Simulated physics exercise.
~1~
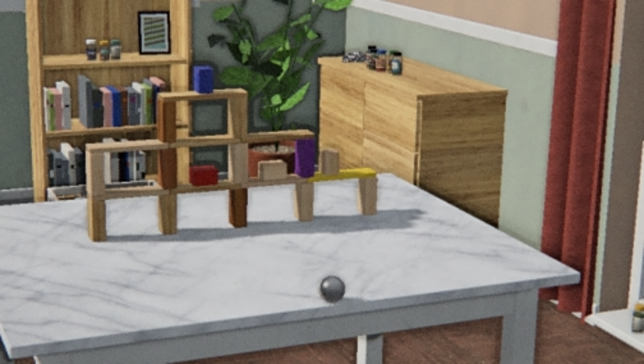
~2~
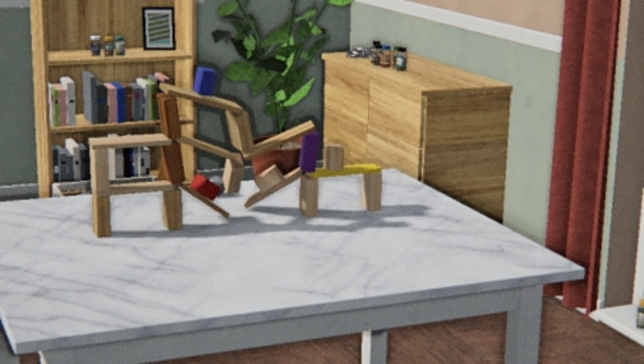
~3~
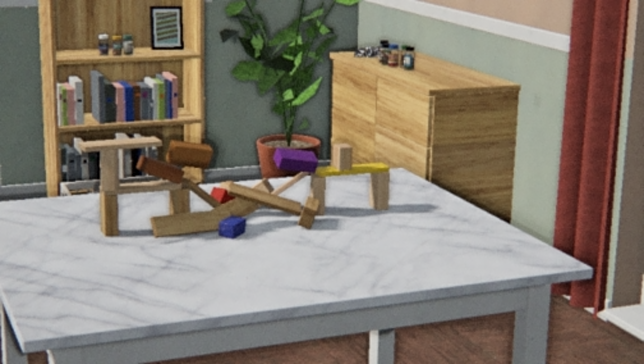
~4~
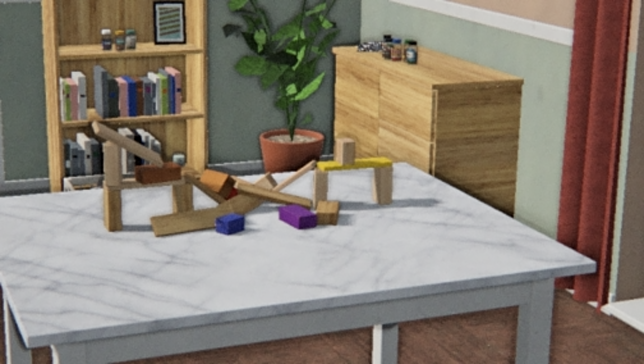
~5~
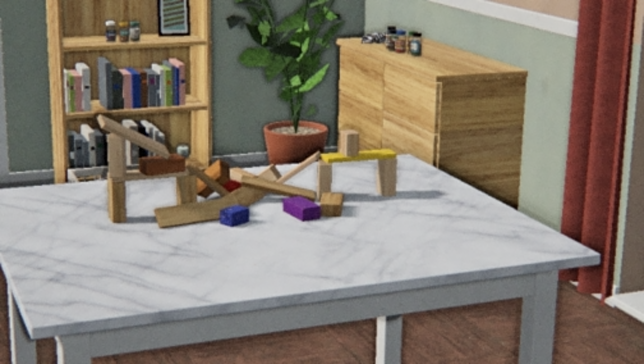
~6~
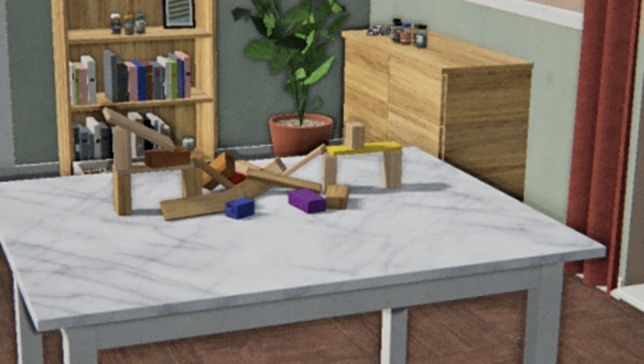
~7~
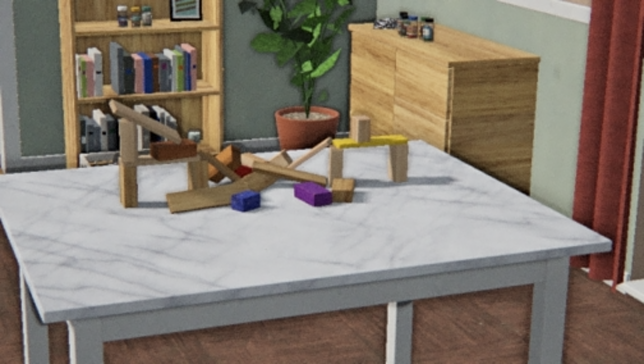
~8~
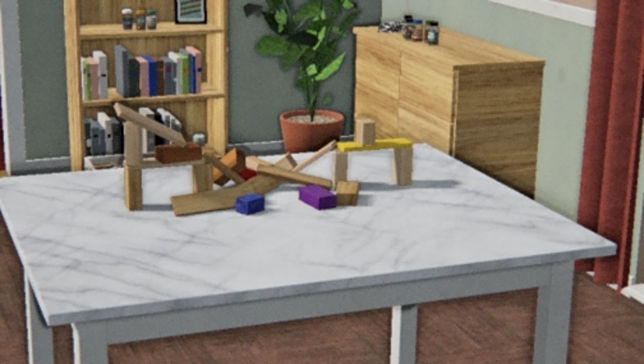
A wooden block structure partly collapses across a marble table, leaving the yellow plank standing.
